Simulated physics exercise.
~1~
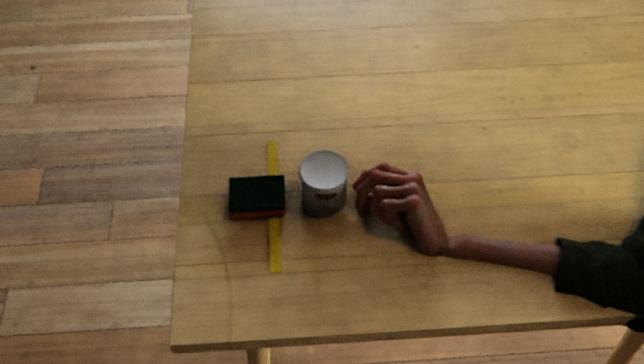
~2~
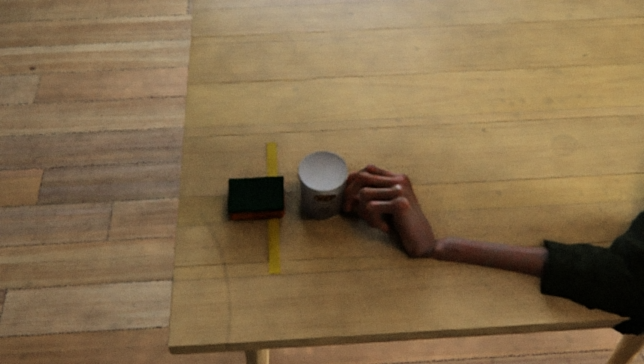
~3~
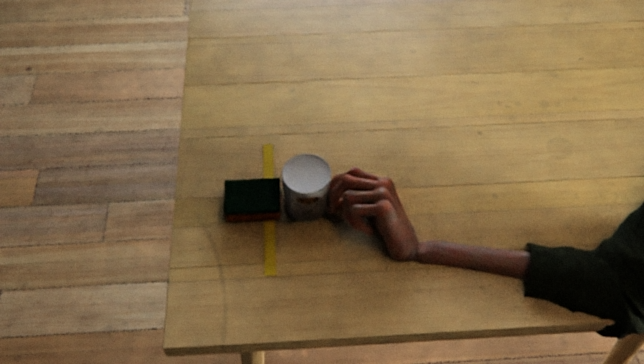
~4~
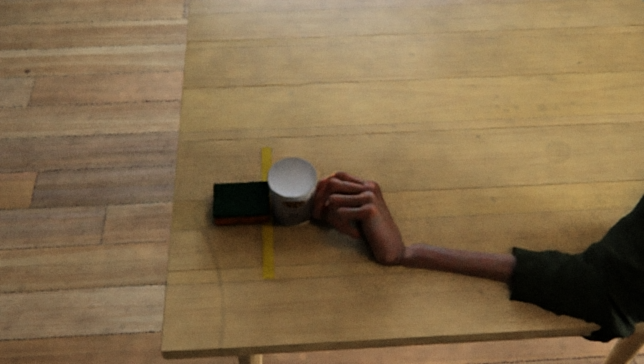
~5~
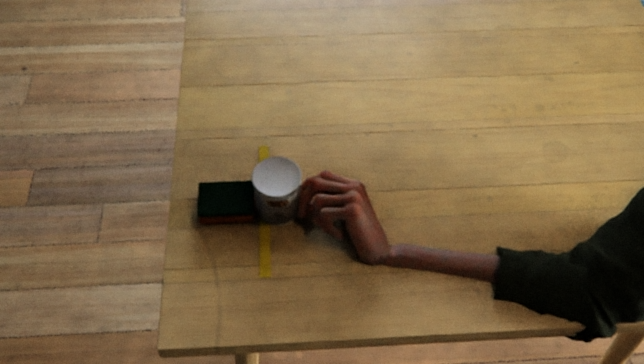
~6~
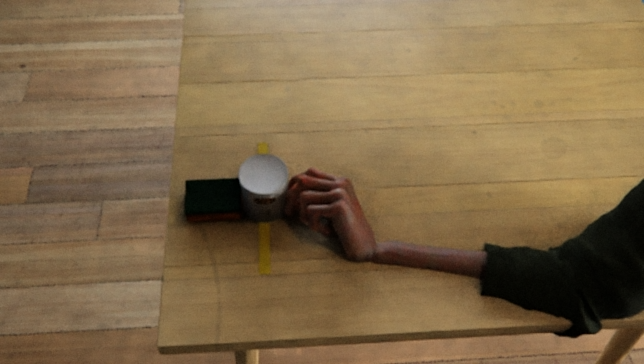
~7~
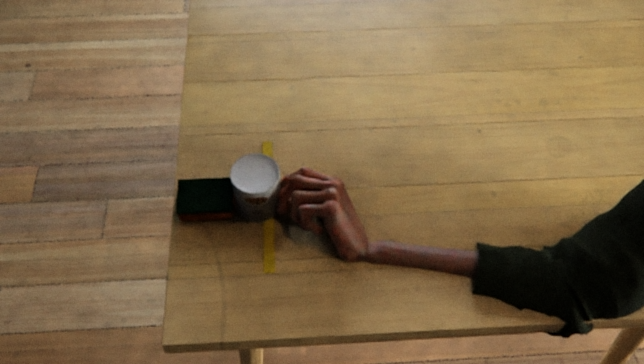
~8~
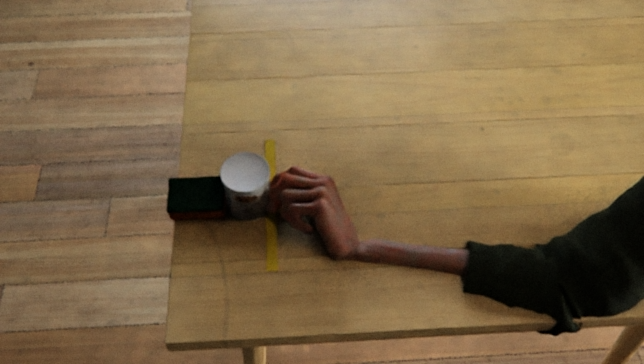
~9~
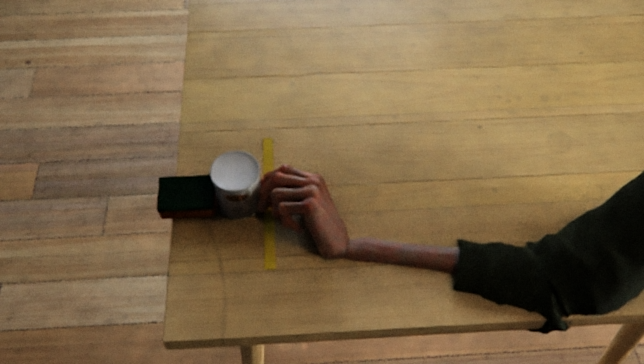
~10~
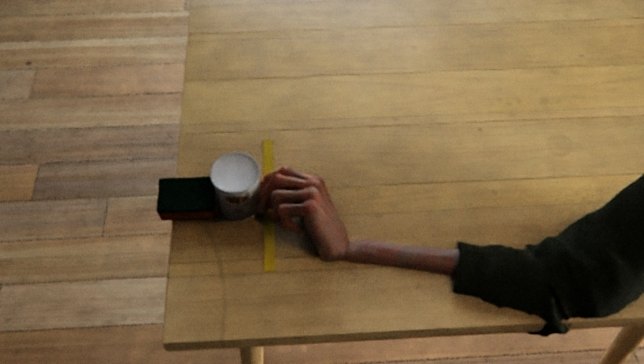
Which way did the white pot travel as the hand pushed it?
The white pot moved to the left, toward the near end of the table where the sponge ended up.
A hand slowly pushed a white pot left across a wooden table, and the pot met a dark-topped sponge and shoved it off the yellow tape to the table's edge, where it stopped, poking slightly over but still on.
